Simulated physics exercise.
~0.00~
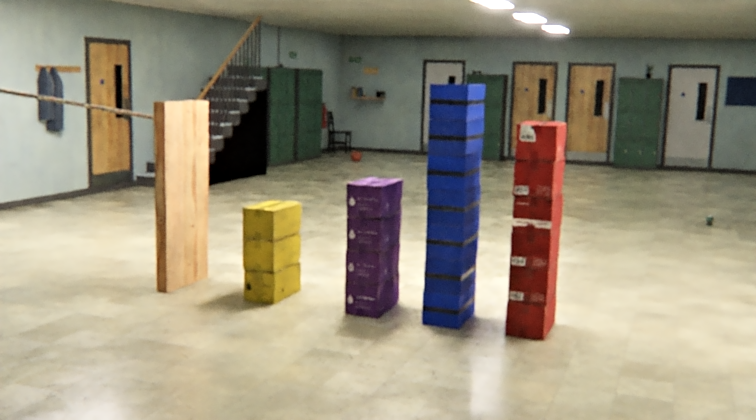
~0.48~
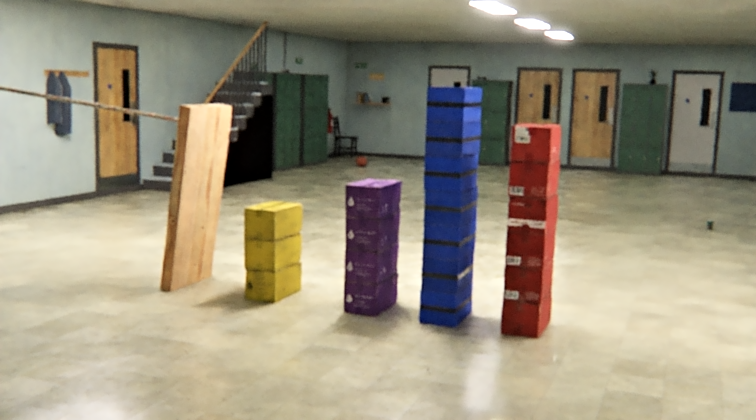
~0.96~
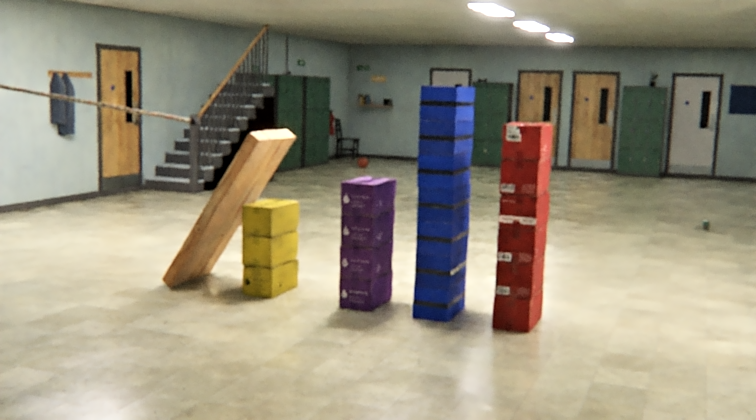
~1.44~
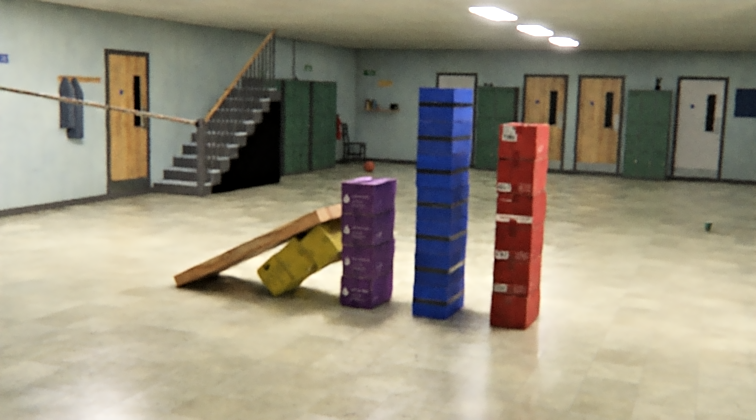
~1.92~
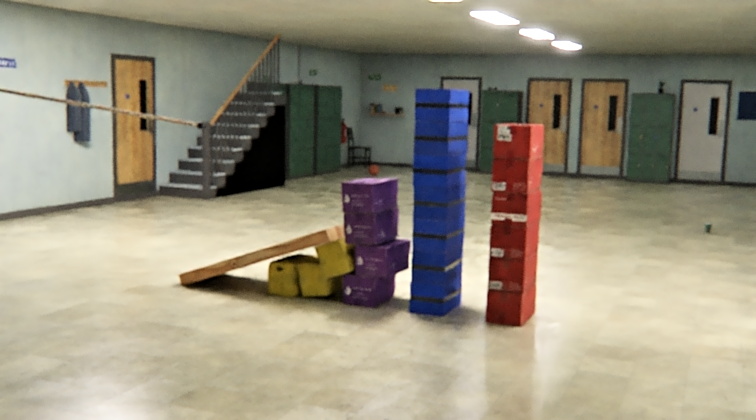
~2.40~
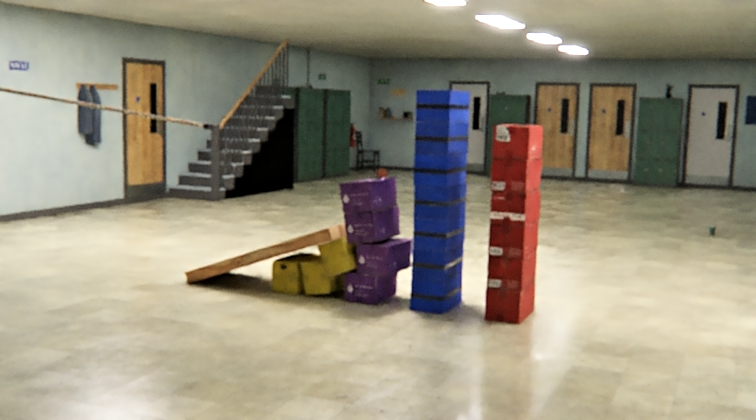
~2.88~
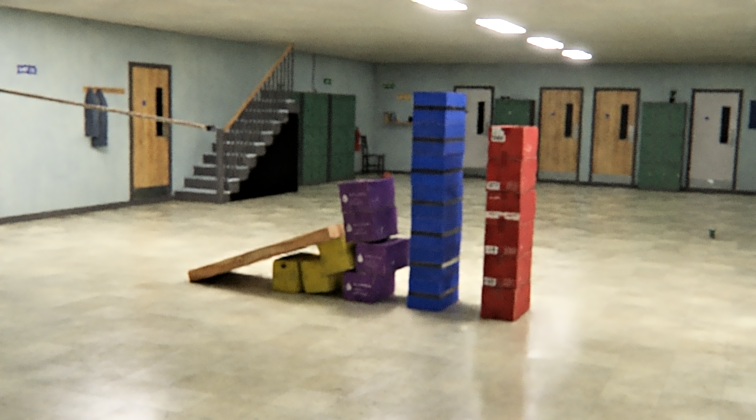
To begin with, a tall wooden board stands on end at the left of a row of yellow, purple, blue and red carton piles, with a long thin pole reaching its upper part. The board tilts to the right and comes down on the short yellow pile. The yellow cartons topple rightward beneath it and push into the purple pile, shifting its cartons out of line. The board settles at a low slant over the fallen yellow cartons. At the end the purple pile stands crooked with its top leaning slightly, while the blue and red piles remain upright.
